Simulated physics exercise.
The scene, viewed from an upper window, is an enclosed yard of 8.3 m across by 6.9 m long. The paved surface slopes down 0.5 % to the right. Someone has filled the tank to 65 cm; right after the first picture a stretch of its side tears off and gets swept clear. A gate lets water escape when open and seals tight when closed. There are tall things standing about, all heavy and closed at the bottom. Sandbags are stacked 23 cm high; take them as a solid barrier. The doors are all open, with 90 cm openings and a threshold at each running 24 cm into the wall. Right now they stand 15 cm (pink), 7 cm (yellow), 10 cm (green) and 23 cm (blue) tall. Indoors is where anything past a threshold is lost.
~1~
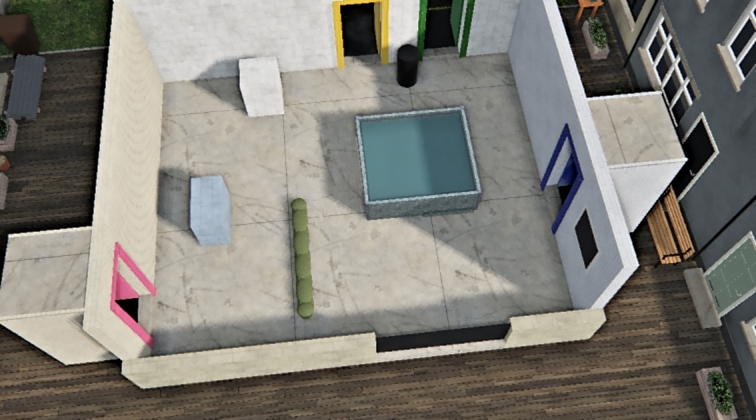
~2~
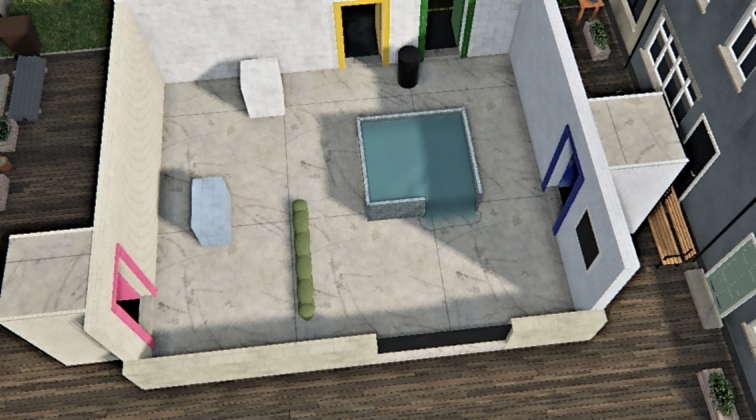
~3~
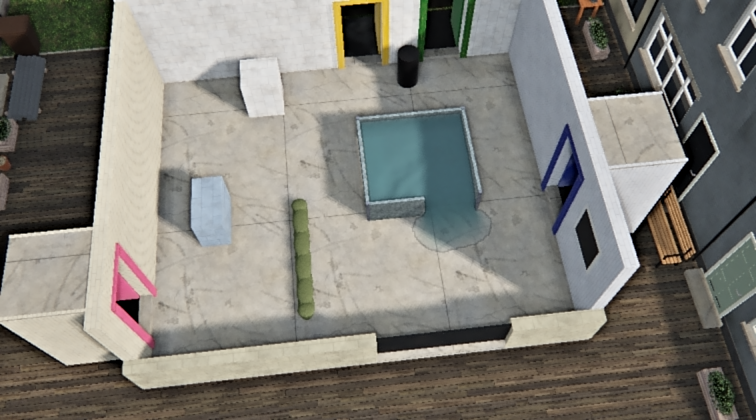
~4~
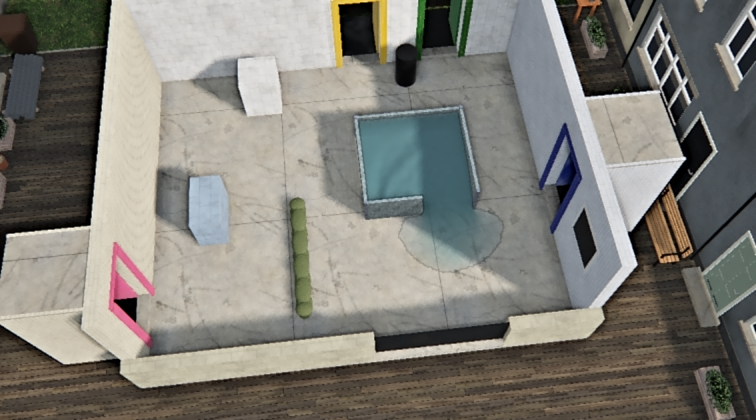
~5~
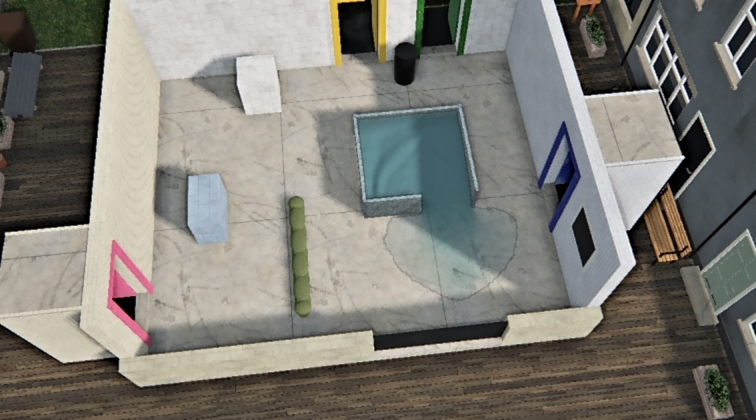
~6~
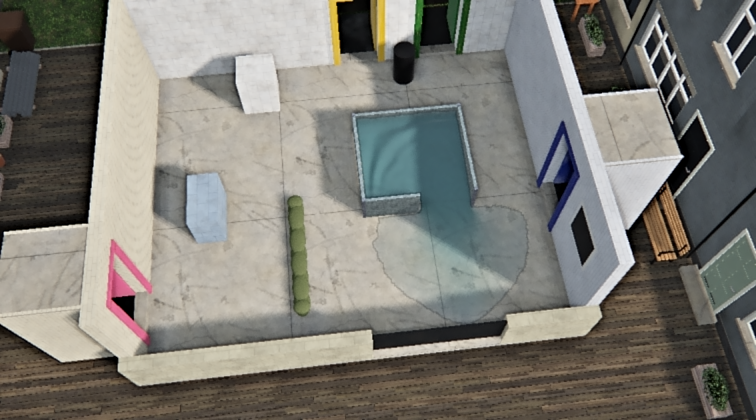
In an enclosed paved yard seen from above, a tank of water stands whole until part of its near side disappears, and water pours through the gap, spreading in a widening sheet across the paving towards the near wall.
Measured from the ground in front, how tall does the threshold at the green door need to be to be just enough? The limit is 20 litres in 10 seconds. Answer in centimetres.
It needs to be about 8 cm tall.
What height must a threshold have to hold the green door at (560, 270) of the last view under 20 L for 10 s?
Minimum: About 20 cm.
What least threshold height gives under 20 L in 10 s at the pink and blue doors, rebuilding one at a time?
You'd want some 7.5 cm at pink and some 7.5 cm at blue.
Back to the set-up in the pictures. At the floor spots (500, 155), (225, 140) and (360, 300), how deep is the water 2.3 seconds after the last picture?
Roughly 0, 0 and 6 centimetres.
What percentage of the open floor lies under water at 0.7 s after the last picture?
The wet part is about 20 per cent.
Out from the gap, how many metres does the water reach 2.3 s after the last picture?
5.6 m.
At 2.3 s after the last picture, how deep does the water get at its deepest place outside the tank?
About 34 cm at most.
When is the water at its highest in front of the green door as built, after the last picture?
9.5 s.
Then, 0.7 s after the last picture water covers 20 % of the floor, deepest (36 cm) near (453, 216); it has not reached the green door.
Then, 2.3 s after the last picture water covers 25 % of the floor, deepest (34 cm) near (483, 330); it has not reached the green door.
Then, 9.3 s after the last picture water covers 90 % of the floor, deepest (12 cm) near (411, 71); 12 cm at the green door, 5 litres in over its 10 cm threshold.
At the green door as built, the water peaked near 12 cm, 9.3 s after the last picture.
With a threshold of 7 cm, 30 litres would have come in within the 10 s; with 9.5 cm, 7 litres. So under 20 litres takes about 8 cm.
